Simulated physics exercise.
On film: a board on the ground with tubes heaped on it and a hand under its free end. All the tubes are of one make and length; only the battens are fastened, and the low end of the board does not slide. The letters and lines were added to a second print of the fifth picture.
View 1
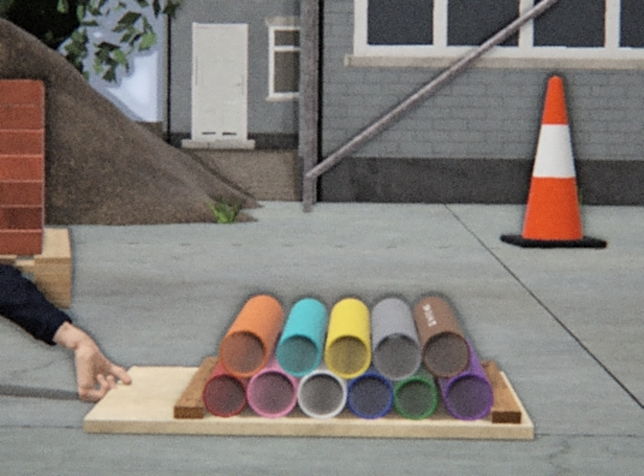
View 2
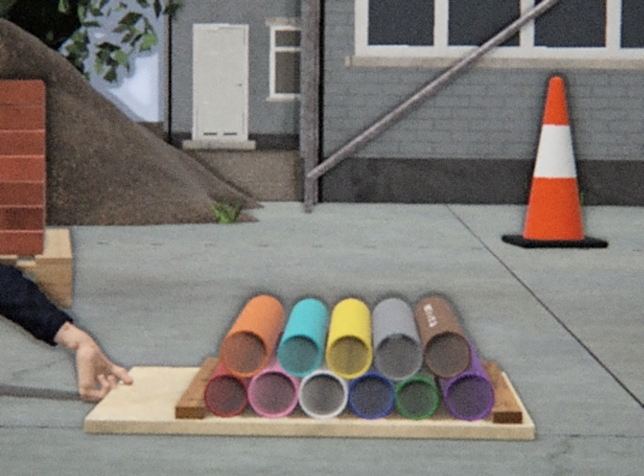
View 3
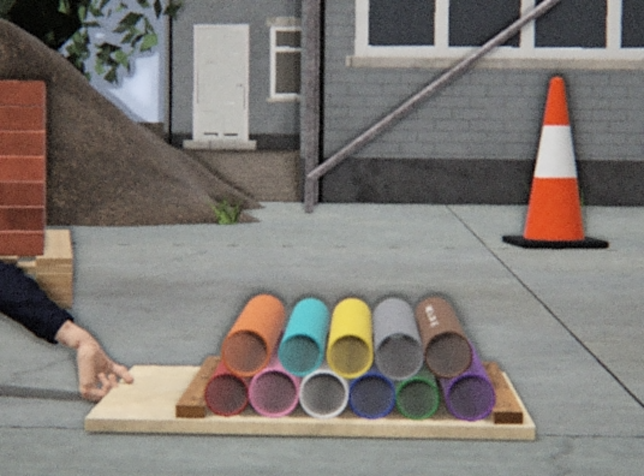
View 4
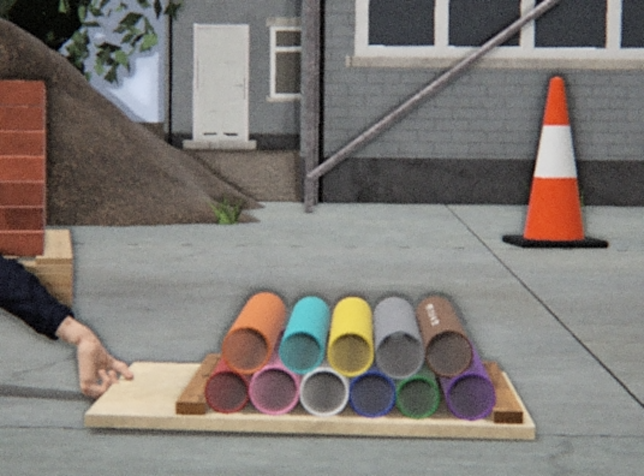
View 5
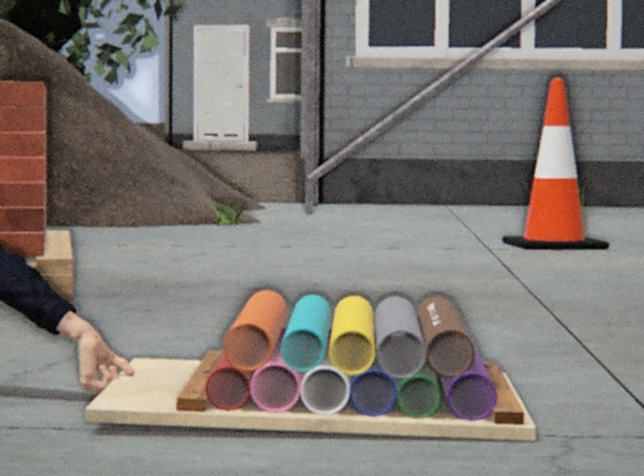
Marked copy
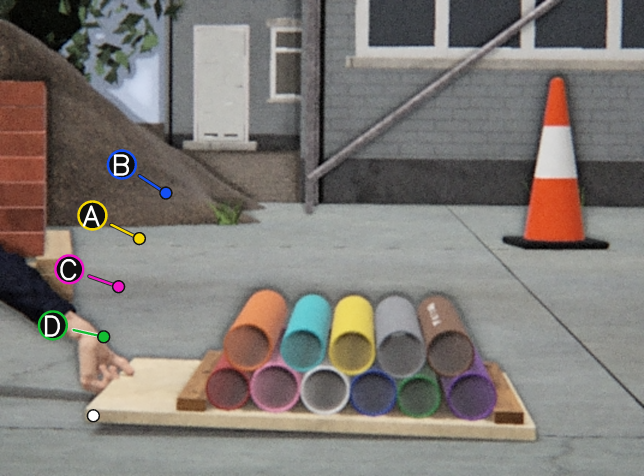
At first, a hand grips the left end of a pale board lying on the ground, with colourful tubes stacked in two rows between wooden strips. The hand then raises that end very slightly, tilting the board a little, while the tubes stay stacked together and the traffic cone behind remains still.
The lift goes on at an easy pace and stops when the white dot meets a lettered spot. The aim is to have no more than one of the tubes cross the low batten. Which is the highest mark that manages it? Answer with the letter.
It can be raised to C.
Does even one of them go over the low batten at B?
Yes, at B.
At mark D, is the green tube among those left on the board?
Yes.
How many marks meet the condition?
The number is two.
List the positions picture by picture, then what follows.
In the first picture, board (313, 393); red tube (225, 395); pink tube (272, 394).
In the second picture, pink tube (273, 393); white tube (323, 395).
In the third picture, board (315, 393); red tube (227, 395); orange tube (246, 352); purple tube (471, 397).
In the fourth picture, board (315, 391); red tube (227, 392); pink tube (275, 391).
In the fifth picture, board (315, 389); red tube (228, 389); pink tube (276, 388).
On the copy, A at (139, 238); B at (166, 193); C at (119, 287); D at (104, 337); the white dot at (94, 416).
On C. First, board at 14°.
Then, board at 19°.
Finally, board at 19°, none over the low batten.
By contrast, A two over the low batten (grey, brown); B four over the low batten (grey, brown, turquoise, yellow); D none over the low batten.
